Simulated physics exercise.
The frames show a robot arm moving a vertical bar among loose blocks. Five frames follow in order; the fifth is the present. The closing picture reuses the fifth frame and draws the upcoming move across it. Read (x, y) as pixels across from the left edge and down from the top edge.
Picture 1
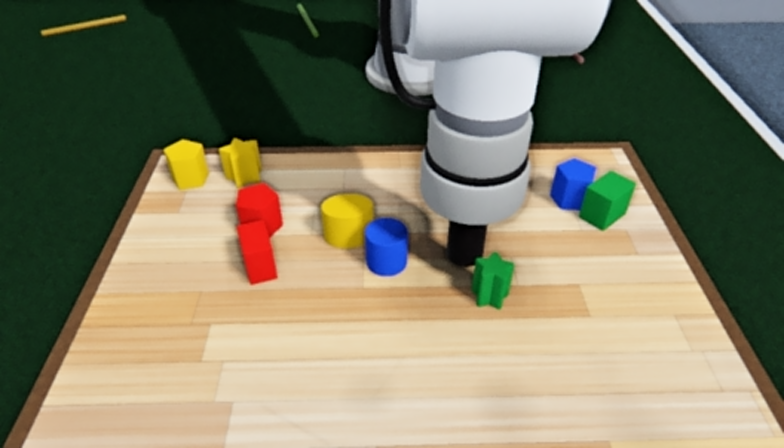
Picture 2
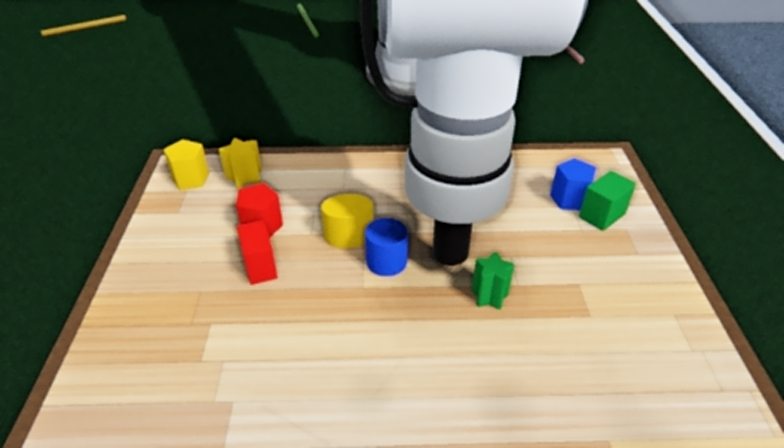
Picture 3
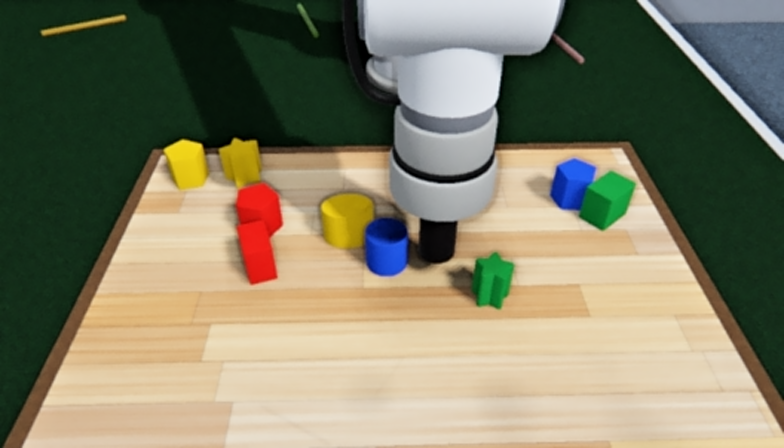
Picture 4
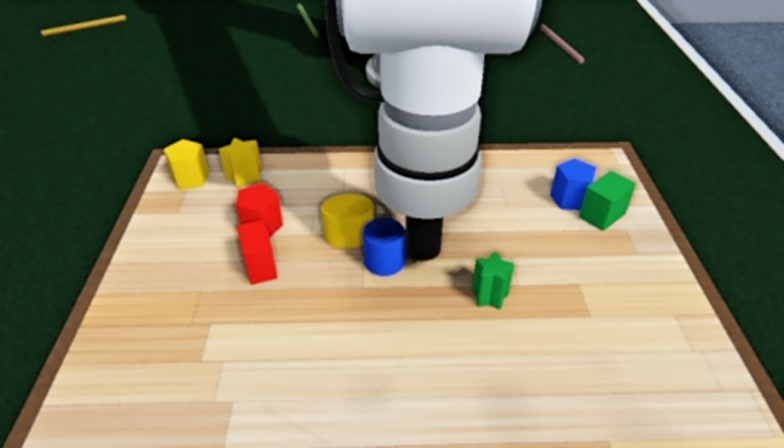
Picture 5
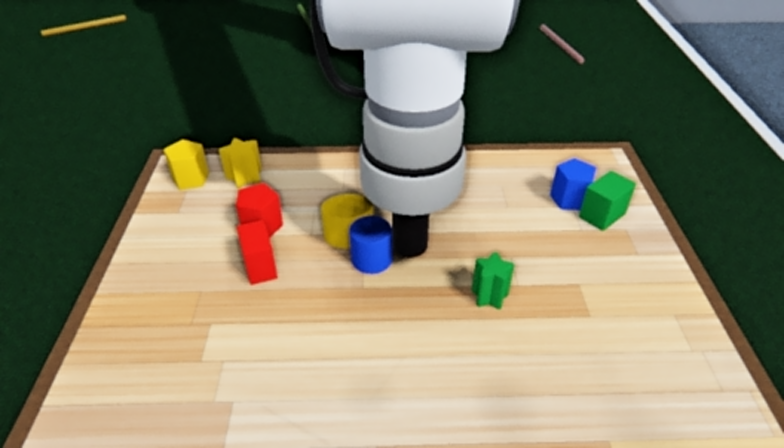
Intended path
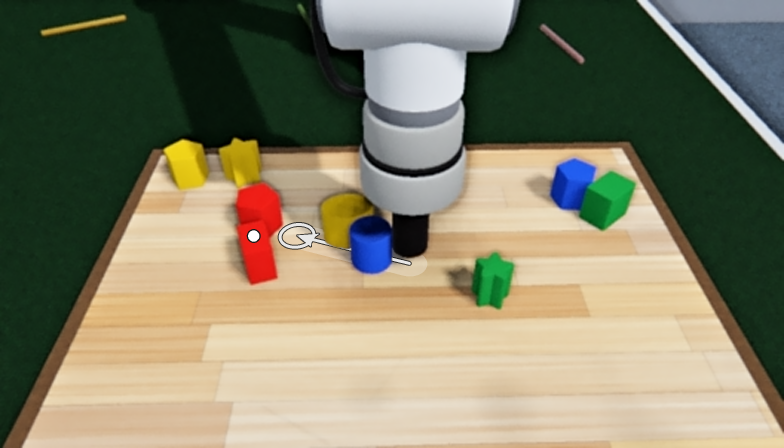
On a wooden tabletop, a robot arm sliding a black vertical bar left and nudging a blue cylinder slightly left among still blocks.
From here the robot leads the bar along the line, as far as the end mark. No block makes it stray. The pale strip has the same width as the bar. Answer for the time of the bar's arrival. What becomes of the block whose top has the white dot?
Displaced, by a centimetre or more.
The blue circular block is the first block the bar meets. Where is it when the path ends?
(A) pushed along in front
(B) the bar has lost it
The one that fits is B, the bar has lost it.
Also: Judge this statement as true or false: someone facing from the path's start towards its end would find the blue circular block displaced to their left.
The statement is correct.
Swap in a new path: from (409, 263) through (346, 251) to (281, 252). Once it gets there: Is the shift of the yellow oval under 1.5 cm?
No
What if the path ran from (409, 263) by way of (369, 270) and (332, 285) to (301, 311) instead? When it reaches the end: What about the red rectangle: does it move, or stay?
Not moved.
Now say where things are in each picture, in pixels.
In the first picture, lower end of the bar at (465, 255), tops of blocks, red rectangle at (254, 236), red five-sided block at (256, 196), yellow oval at (347, 205), blue circular block at (386, 231).
In the second picture, bar at (450, 253), blocks as before.
In the third picture, bar at (437, 252), blocks as before.
In the fourth picture, bar at (423, 249), blue circular block at (384, 230).
In the fifth picture, bar at (410, 246), red rectangle at (254, 236), red five-sided block at (256, 196), yellow oval at (347, 205), blue circular block at (371, 228).
The drawn path runs in a line from (409, 263) to (297, 236); the dot is on the red rectangle.
The first path, step by step. One third of the way, bar at (368, 236); yellow oval at (341, 202), turned 15° clockwise; blue circular block at (329, 228).
Two thirds of the way, bar at (331, 227); yellow oval at (329, 191); blue circular block at (295, 229).
At the end, bar at (294, 218); red rectangle at (241, 241); red five-sided block not moved; yellow oval at (327, 188), turned 15° clockwise; blue circular block at (278, 230).
